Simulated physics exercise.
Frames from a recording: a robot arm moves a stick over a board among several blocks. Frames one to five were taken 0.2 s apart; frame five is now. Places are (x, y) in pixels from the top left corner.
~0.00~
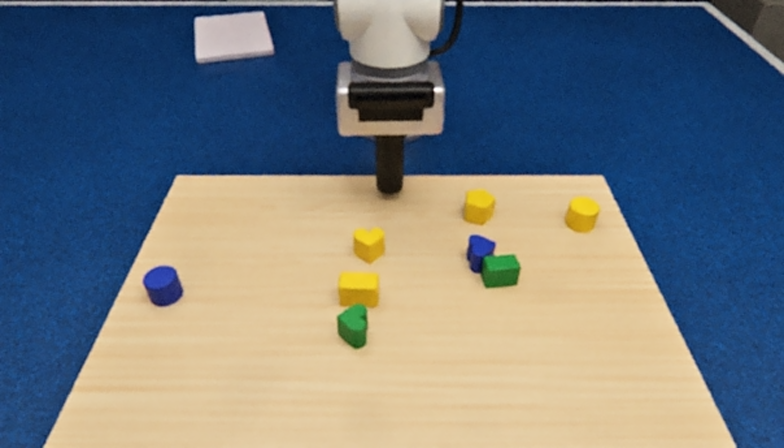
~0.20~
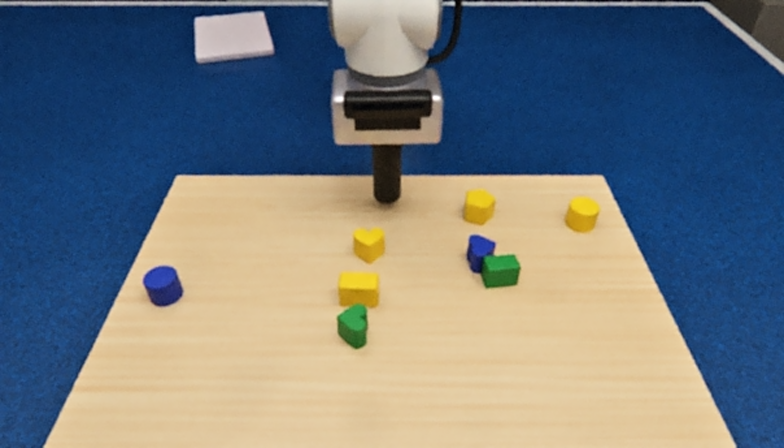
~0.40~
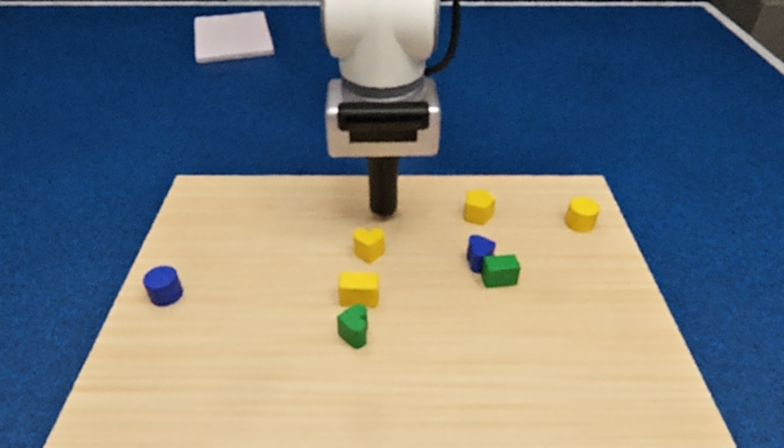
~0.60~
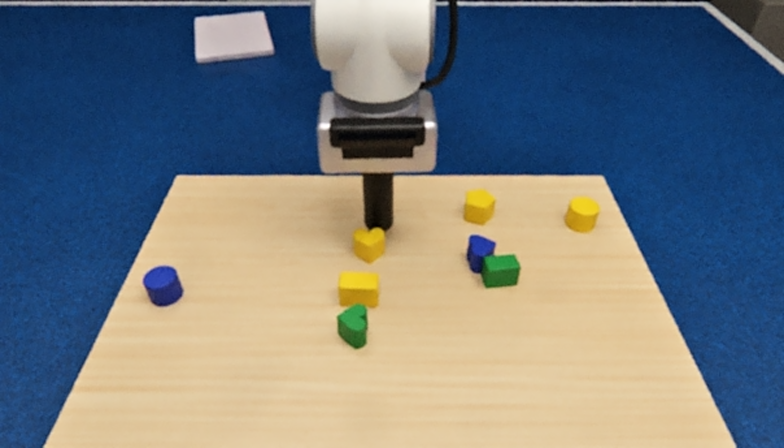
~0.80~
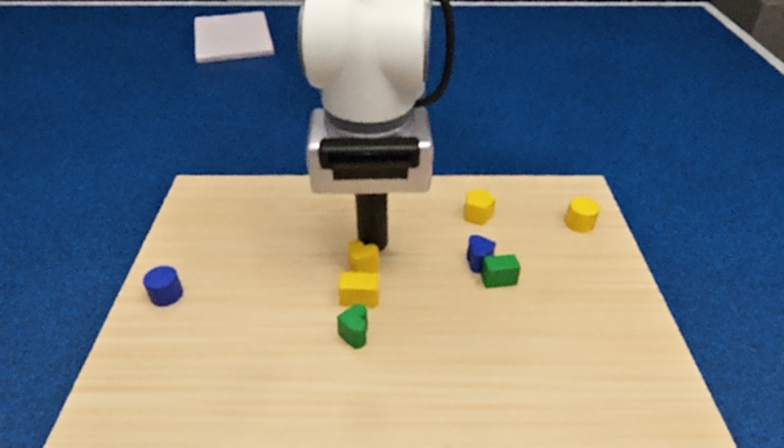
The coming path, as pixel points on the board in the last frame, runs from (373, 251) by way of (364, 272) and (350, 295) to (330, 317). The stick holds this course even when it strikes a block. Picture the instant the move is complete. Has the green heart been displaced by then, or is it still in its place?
That block ends up displaced.
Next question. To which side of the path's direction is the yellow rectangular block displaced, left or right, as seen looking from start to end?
Toward the left.
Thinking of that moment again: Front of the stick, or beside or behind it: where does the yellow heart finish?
When the path ends, it will sit ahead of the stick.
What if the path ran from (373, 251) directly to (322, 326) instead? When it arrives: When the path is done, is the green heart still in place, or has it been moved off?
It shifts position.
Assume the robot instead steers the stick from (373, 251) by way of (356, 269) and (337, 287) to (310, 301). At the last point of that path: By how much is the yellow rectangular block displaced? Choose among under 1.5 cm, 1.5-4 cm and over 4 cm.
That one ends up 1.5 to 4 cm from where it is now.
On the path given first. One third of the way, stick (364, 265); yellow rectangular block (356, 289), turned 20° anticlockwise; yellow heart (350, 272).
Two thirds of the way, stick (349, 288); green heart (353, 336); yellow rectangular block (351, 313), turned 35° anticlockwise; yellow heart (336, 298).
At the end, stick (330, 309); green heart (358, 351); yellow rectangular block (349, 328), turned 50° anticlockwise; yellow heart (320, 323), turned 30° anticlockwise.
